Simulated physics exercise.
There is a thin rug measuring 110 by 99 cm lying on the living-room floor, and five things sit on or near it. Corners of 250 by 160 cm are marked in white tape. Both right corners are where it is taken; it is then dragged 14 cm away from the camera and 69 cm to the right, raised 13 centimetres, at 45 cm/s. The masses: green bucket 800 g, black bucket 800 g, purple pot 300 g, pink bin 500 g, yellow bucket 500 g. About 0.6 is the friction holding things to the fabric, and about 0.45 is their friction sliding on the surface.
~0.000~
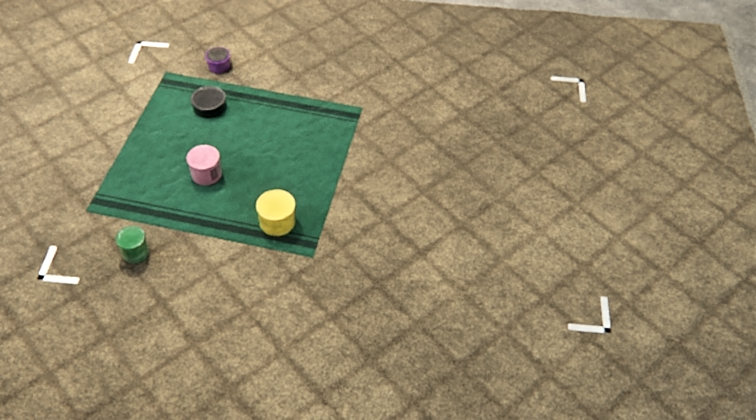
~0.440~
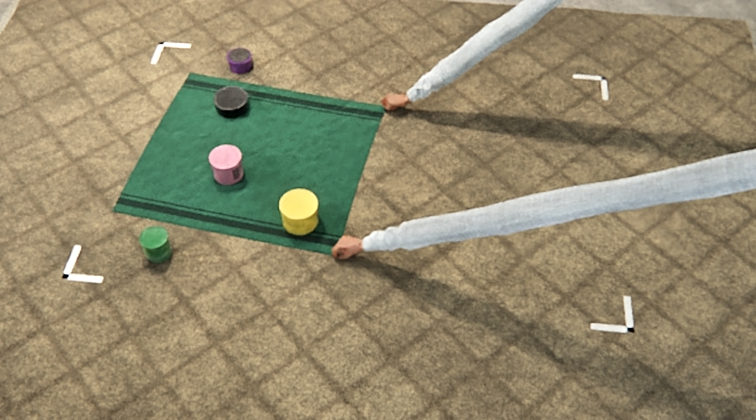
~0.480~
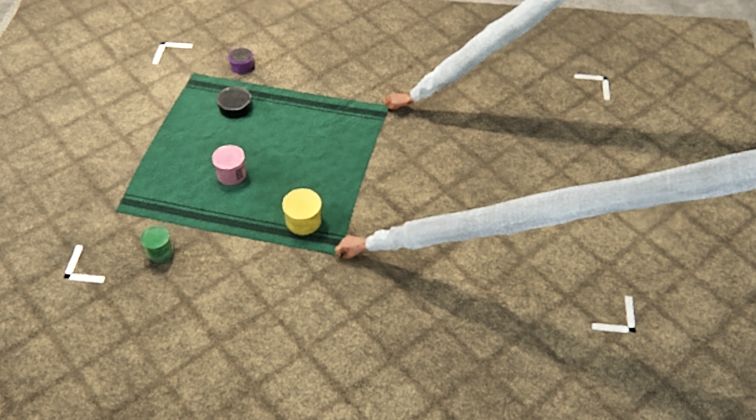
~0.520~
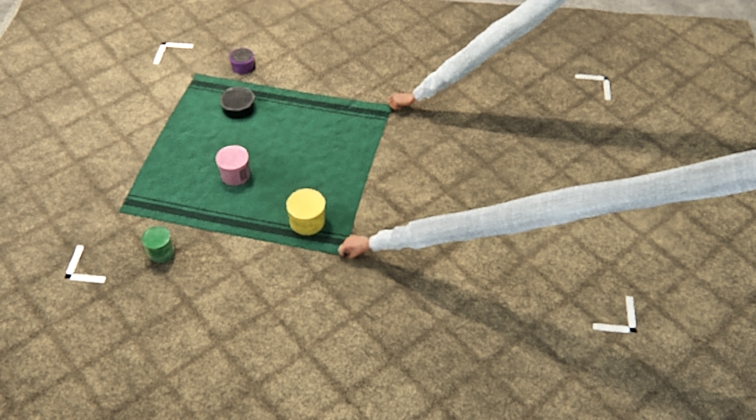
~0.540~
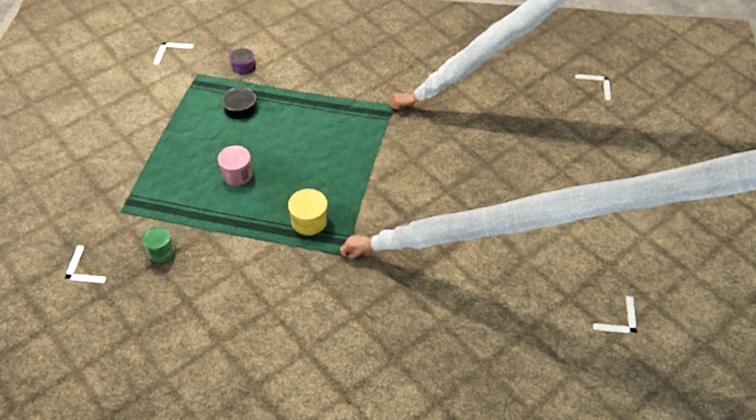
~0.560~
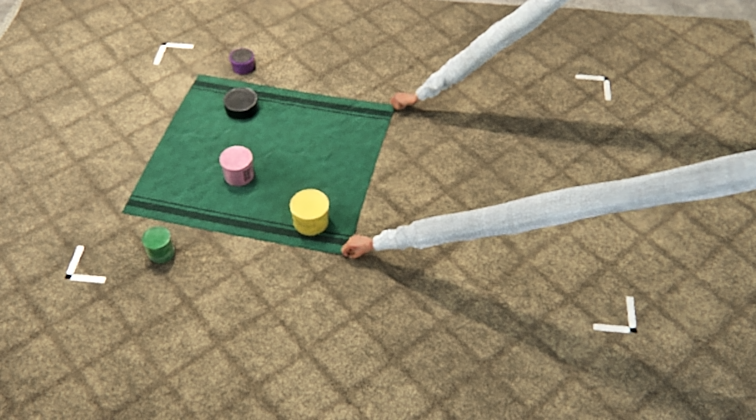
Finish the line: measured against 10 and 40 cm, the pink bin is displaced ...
... a large distance.
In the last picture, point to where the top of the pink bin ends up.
(380, 151).
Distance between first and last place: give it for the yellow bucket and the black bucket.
Yellow bucket 70 cm, black bucket 70 cm, roughly.
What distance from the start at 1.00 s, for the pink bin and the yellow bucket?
Pink bin: 25 cm; yellow bucket: 25 cm.
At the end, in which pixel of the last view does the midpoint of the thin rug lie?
Near (402, 150).
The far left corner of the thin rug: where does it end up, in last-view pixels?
(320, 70) or thereabouts.
By 1.0 s, middle of the thin rug at (304, 155); pink bin 24 cm off its start, yellow bucket 25 cm off its start, black bucket 24 cm off its start.
By 1.4 s, middle of the thin rug at (345, 153); pink bin 44 cm off its start, yellow bucket 45 cm off its start, black bucket 44 cm off its start.
By 1.9 s, middle of the thin rug at (383, 151); pink bin 64 cm off its start at (360, 152), yellow bucket 63 cm off its start at (437, 192), black bucket 63 cm off its start at (353, 94).
By 2.3 s, middle of the thin rug at (402, 150); pink bin 73 cm off its start, yellow bucket 73 cm off its start, black bucket 72 cm off its start.
By 2.9 s, middle of the thin rug at (402, 150); pink bin 73 cm off its start at (380, 151), yellow bucket 73 cm off its start at (457, 191), black bucket 72 cm off its start at (370, 93), purple pot 2 cm off its start at (245, 54).
